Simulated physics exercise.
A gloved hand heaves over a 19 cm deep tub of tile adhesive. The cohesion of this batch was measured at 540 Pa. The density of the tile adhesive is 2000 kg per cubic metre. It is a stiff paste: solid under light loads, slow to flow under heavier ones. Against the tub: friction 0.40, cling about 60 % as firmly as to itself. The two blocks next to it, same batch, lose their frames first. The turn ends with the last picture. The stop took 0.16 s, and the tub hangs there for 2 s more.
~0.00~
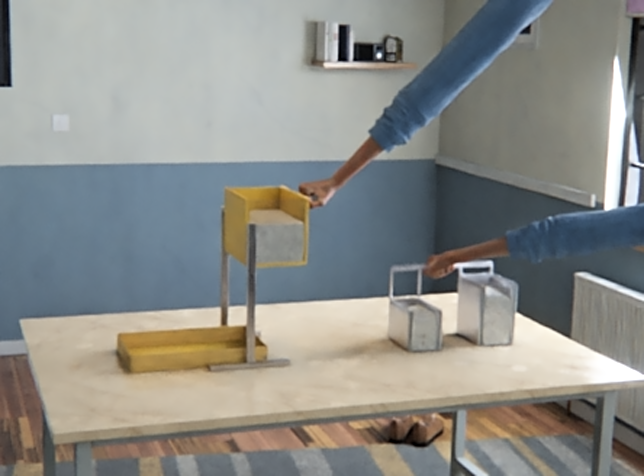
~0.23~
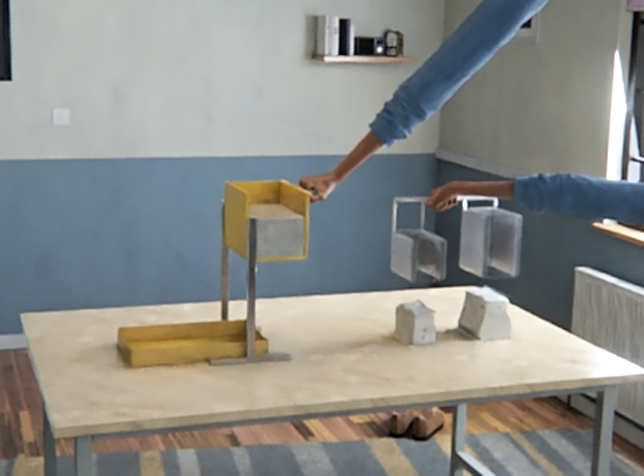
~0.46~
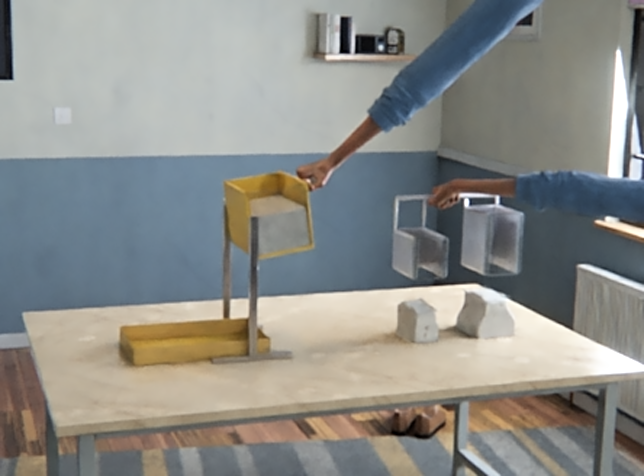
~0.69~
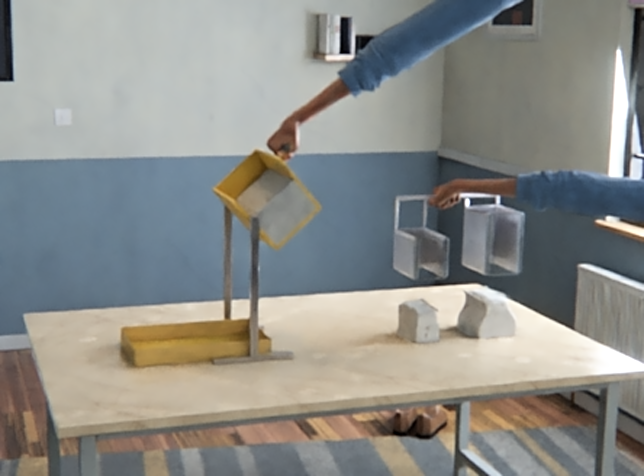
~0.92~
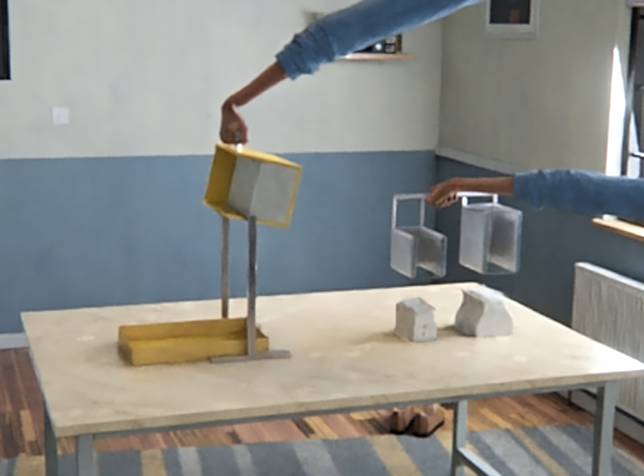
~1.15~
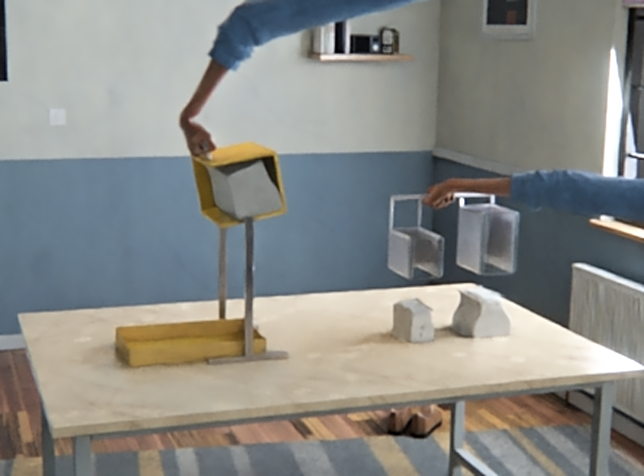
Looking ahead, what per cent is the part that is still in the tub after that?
It comes to some 47 %.
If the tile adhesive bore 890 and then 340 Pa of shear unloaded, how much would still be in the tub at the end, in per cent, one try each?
In that order: 95 %, 50 %.
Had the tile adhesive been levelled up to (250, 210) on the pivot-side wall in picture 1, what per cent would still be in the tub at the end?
Then about 35 %.
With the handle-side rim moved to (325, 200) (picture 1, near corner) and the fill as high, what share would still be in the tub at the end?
In that case some 45 per cent.
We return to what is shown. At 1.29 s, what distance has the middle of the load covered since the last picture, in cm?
About 4 cm.
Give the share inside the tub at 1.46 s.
Near 65 %.
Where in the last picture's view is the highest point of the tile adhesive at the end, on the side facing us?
Around (259, 191).
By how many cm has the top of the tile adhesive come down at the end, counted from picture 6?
Some 8 cm.
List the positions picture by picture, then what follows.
The first picture shows handle-side rim at (306, 199), tilt 0 degrees; crest of the tile adhesive at (299, 223); block heights 10 cm, 16 cm (left to right).
The second picture shows handle-side rim at (306, 193), tilt 0 degrees; crest of the tile adhesive at (299, 217); block heights 10 cm, 14 cm (left to right).
The third picture shows handle-side rim at (304, 184), tilt 8 degrees; crest of the tile adhesive at (302, 208); block heights 10 cm, 13 cm (left to right).
The fourth picture shows handle-side rim at (279, 161), tilt 41 degrees; crest of the tile adhesive at (293, 181); block heights 10 cm, 12 cm (left to right).
The fifth picture shows handle-side rim at (238, 156), tilt 77 degrees; crest of the tile adhesive at (264, 163); block heights 10 cm, 12 cm (left to right).
The sixth picture shows handle-side rim at (211, 167), tilt 101 degrees; crest of the tile adhesive at (263, 162); block heights 10 cm, 12 cm (left to right).
After 1.29 s, the tub is at 101 degrees and holds 95 %.
After 1.46 s, the tub is at 101 degrees and holds 66 %.
After 1.63 s, the tub is at 101 degrees and holds 47 %.
After 1.80 s, the tub is at 101 degrees and holds 47 %.
After 3.15 s, the tub is at 101 degrees and holds 47 %.
